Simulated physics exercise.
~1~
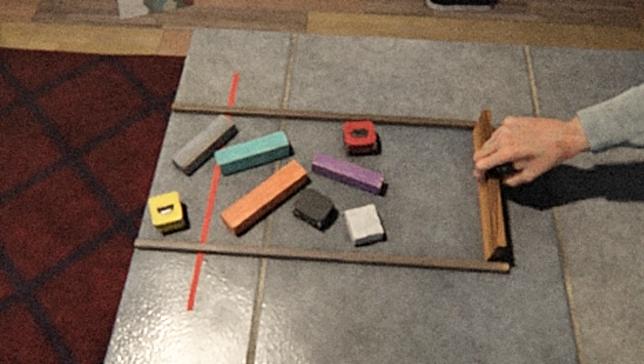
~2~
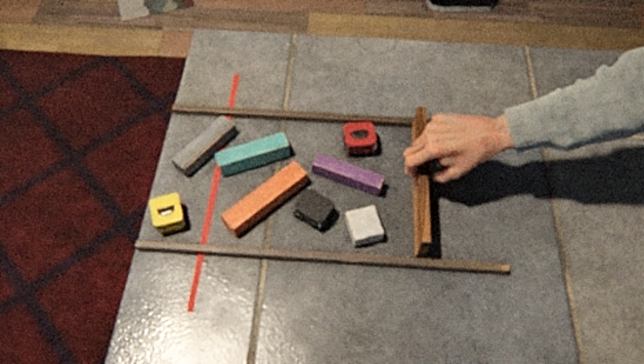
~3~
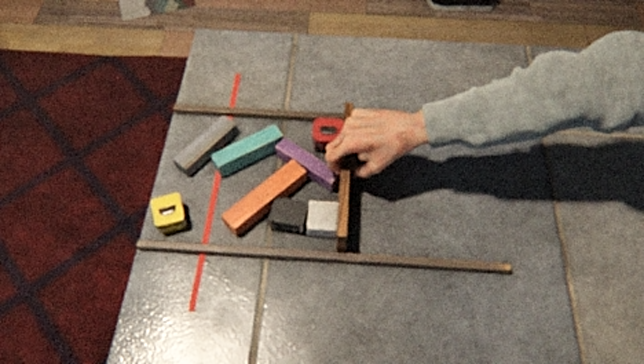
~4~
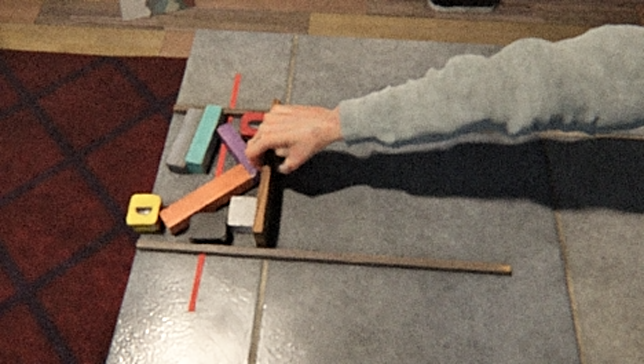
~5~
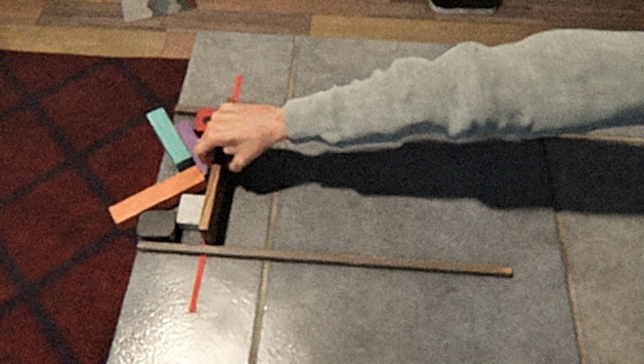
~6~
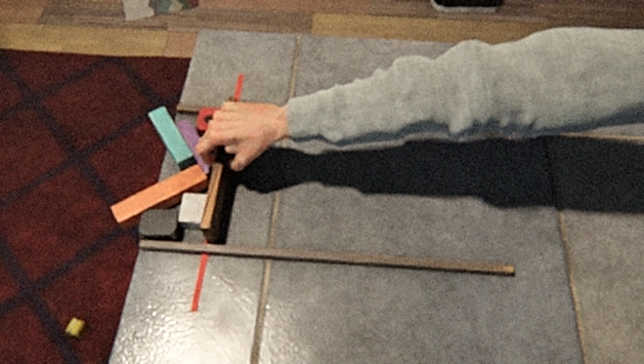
A hand in a grey sleeve holds an upright wooden board at the right of a grey tiled tabletop, seen from above, with a dark red patterned carpet at the left. Between two thin wooden rails lie grey, turquoise, orange and purple bars, a red case, a black case and a white block, with a yellow case near the left edge and a red tape line. The hand pushes the board left, gathering the pieces and sweeping them across the tape. The grey stick and yellow case drop off. The board stops near the tape, with the turquoise and orange bars jutting over the edge.
